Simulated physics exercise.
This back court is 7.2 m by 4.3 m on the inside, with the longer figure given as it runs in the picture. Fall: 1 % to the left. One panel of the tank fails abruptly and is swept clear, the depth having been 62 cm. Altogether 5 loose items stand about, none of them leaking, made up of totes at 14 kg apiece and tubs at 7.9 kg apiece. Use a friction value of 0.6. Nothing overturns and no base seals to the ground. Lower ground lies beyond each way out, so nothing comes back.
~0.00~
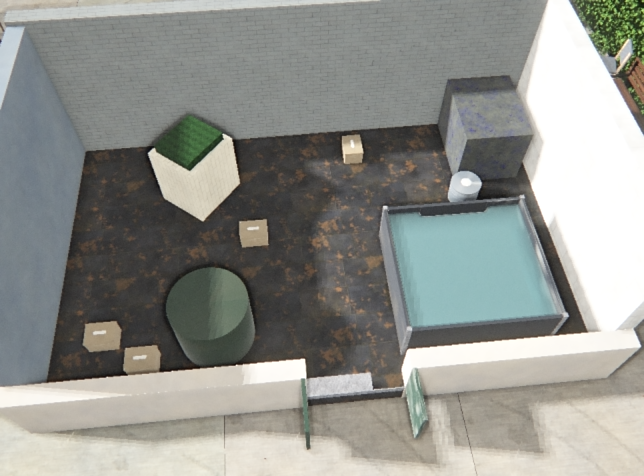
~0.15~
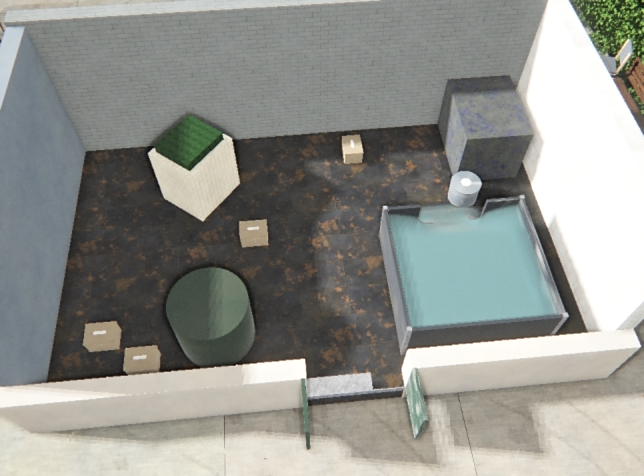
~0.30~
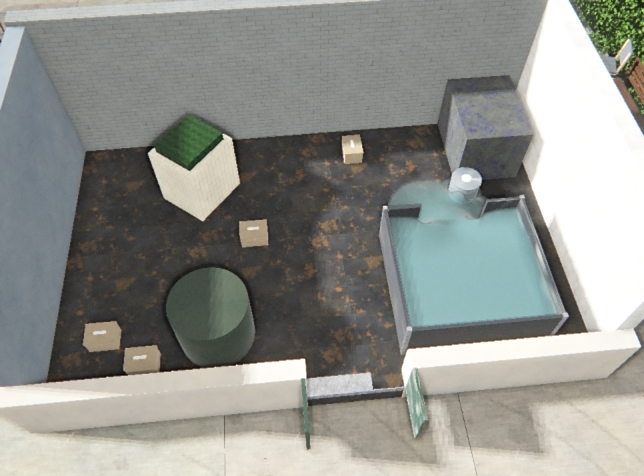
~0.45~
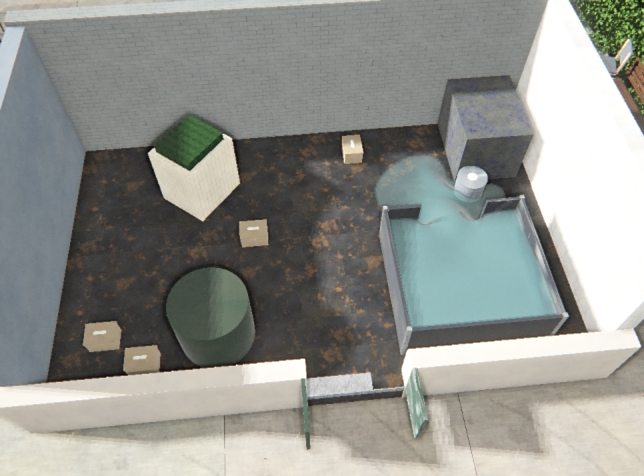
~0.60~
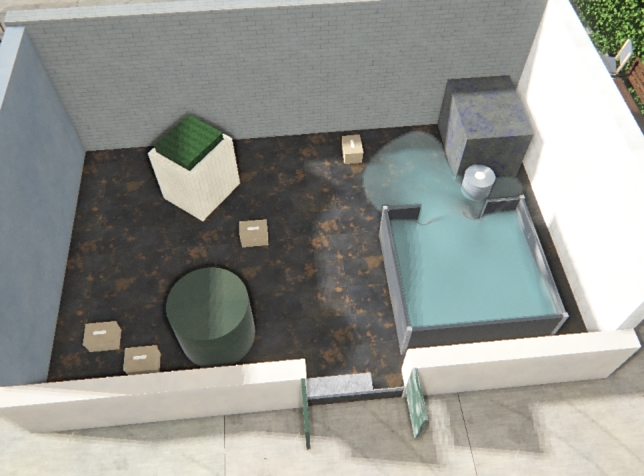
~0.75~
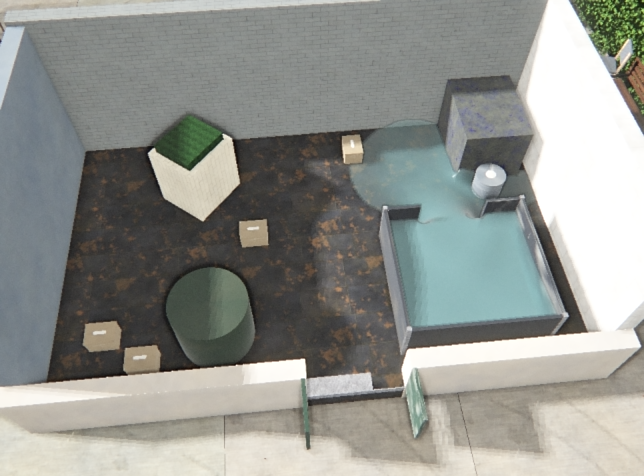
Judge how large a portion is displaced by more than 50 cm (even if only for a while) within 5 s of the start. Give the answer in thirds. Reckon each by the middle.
One to two thirds.
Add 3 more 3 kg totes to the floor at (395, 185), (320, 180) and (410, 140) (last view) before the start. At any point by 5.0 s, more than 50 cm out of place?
In the order asked: Farther than that, farther than that, farther than that.
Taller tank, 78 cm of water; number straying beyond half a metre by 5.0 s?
Count: 2.
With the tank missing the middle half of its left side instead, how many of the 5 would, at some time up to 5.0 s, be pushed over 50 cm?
1.
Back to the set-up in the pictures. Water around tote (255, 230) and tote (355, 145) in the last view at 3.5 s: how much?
About 6 and 18 cm.
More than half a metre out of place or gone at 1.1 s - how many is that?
1 in all.
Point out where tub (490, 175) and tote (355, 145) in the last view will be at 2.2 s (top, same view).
Approx. (546, 239); approx. (270, 151).
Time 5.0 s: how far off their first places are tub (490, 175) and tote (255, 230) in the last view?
Shifts in order: 250 cm; 10 cm.
After 1.1 s 1 of 5 are over 50 cm from their spots; 0 afloat.
After 2.2 s 2 of 5 are over 50 cm from their spots; 1 afloat.
After 3.5 s 2 of 5 are over 50 cm from their spots; 2 afloat.
After 5.0 s 2 of 5 are over 50 cm from their spots, and 2 have been at some point; 1 afloat.
